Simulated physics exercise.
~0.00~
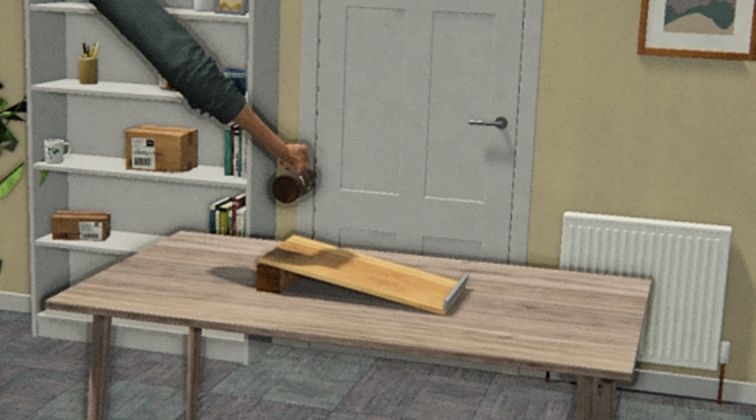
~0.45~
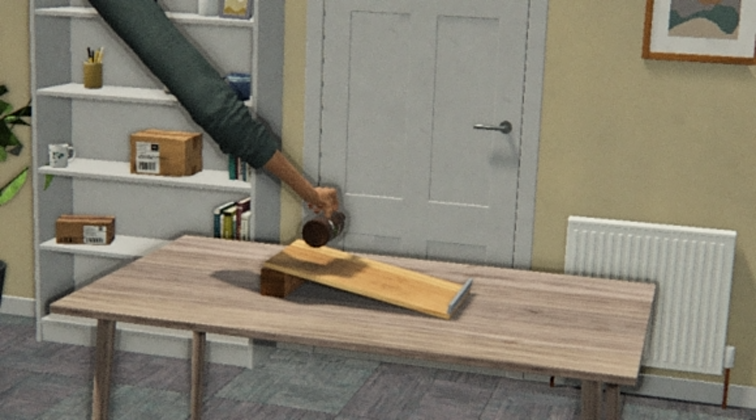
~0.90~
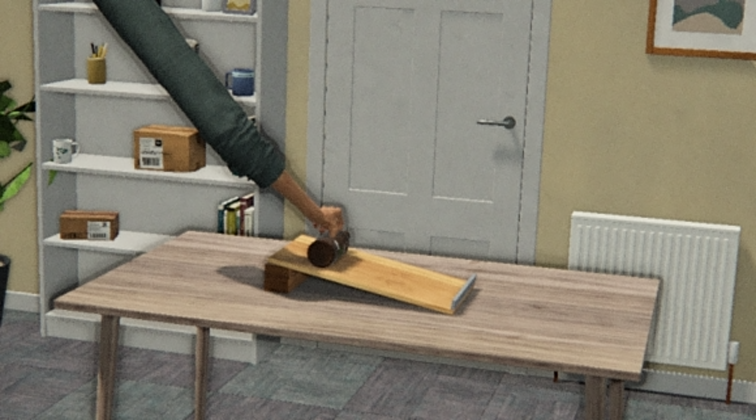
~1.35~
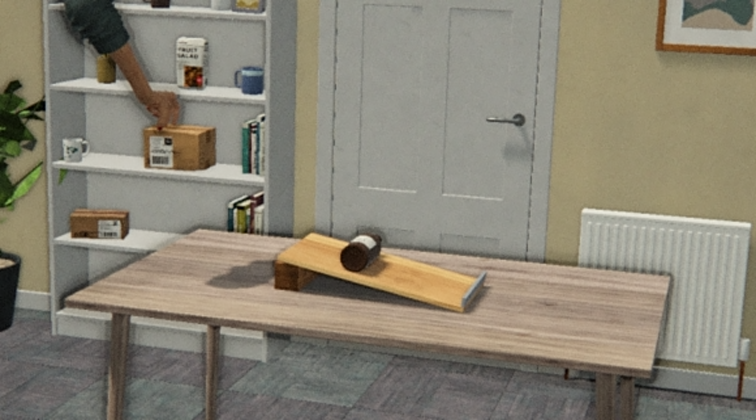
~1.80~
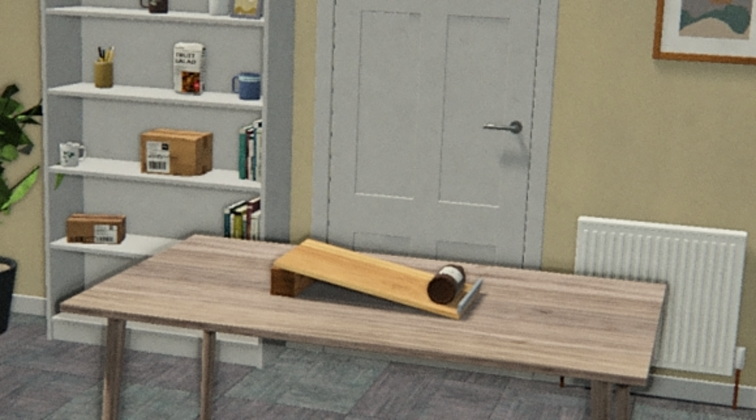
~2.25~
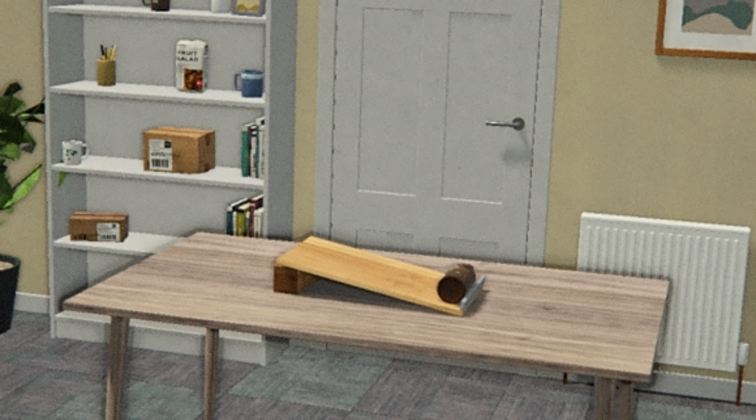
In a room with yellowish walls, a slightly swaying view looks down at a wooden table before a pale grey door, with white shelves on the left and a white radiator on the right. A light wooden board rests on a dark brown block, sloping down to the right towards a small raised stop. An arm in a dark green sleeve lowers a brown bottle onto its side near the board's upper end. The hand lets go and draws back to the left as the bottle starts rolling. It rolls down the slope and comes to rest at the lower end, against the stop.
